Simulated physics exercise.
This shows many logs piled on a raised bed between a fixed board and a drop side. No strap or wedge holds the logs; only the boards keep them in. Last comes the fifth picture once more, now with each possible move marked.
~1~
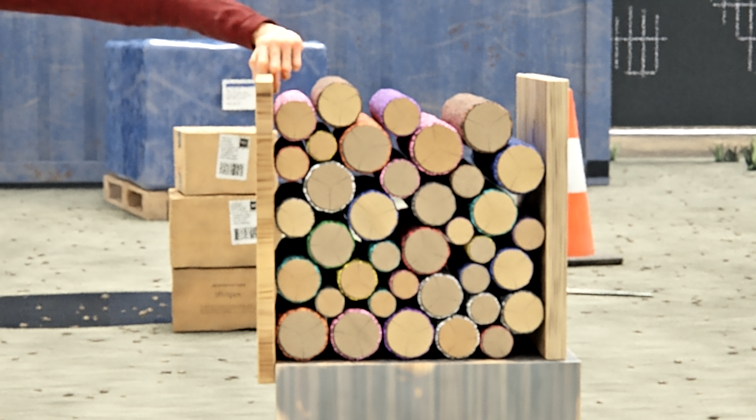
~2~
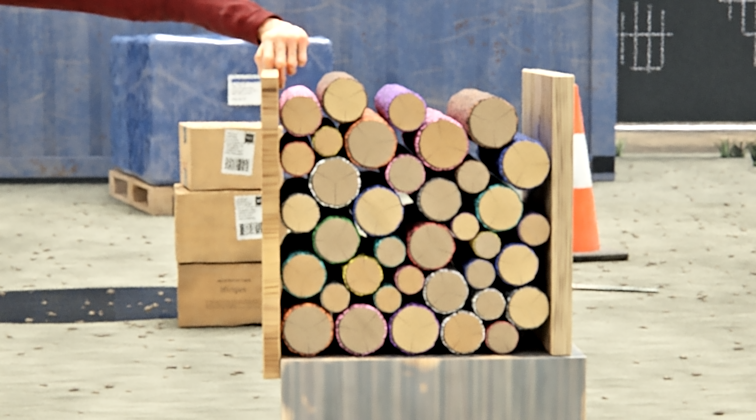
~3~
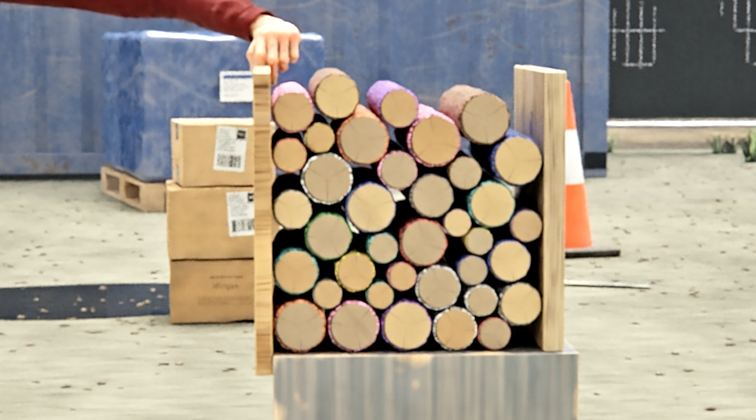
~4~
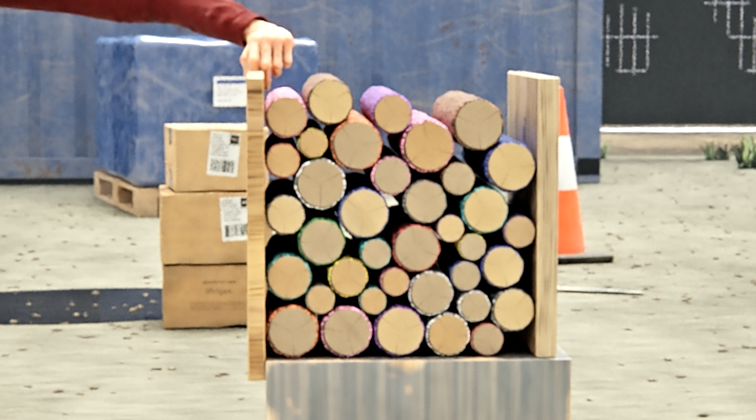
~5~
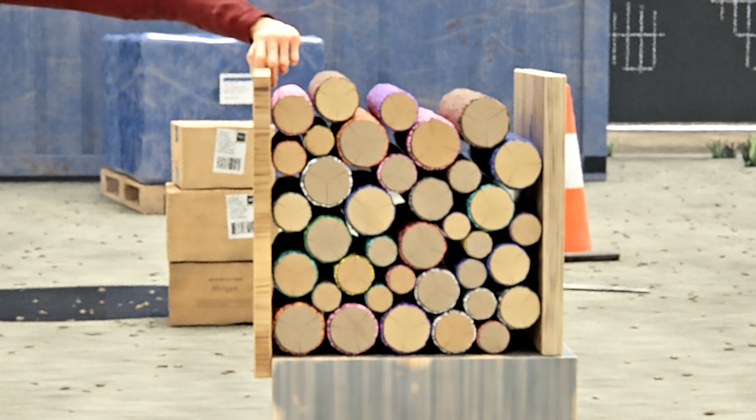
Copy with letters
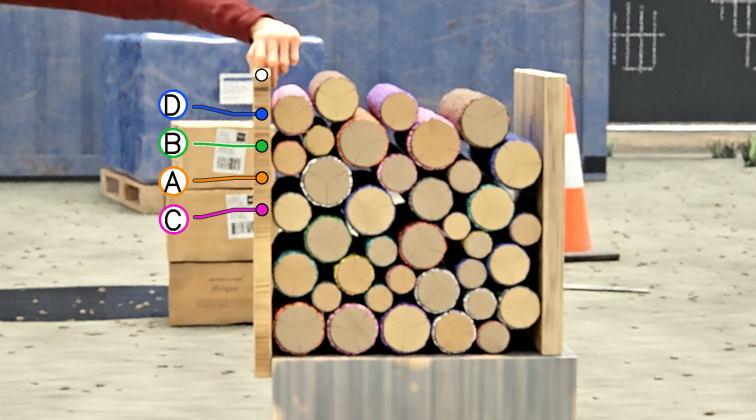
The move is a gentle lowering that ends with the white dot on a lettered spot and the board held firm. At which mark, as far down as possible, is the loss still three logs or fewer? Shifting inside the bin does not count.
At most to C.
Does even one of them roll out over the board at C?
At C: Yes.
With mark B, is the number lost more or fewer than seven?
It loses fewer than seven.
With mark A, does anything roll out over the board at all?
No, at A.
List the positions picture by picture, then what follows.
The first picture shows a log (298, 280); a log (331, 245); a log (294, 218).
The second picture shows a log (300, 214); a log (335, 182).
The third picture shows a log (363, 140); a log (293, 112).
The fourth picture shows side board (256, 214); a log (292, 332).
The fifth picture shows a log (519, 308); a log (295, 274); a log (328, 240).
On the marked copy, A at (262, 178); B at (262, 146); C at (262, 210); D at (261, 114); the white dot at (261, 75).
With C. Early on, top of the board (271, 136).
Further on, top of the board (271, 205).
At the end, top of the board (271, 209), three out over the board.
As for the rest, A none out over the board; B none out over the board; D none out over the board.
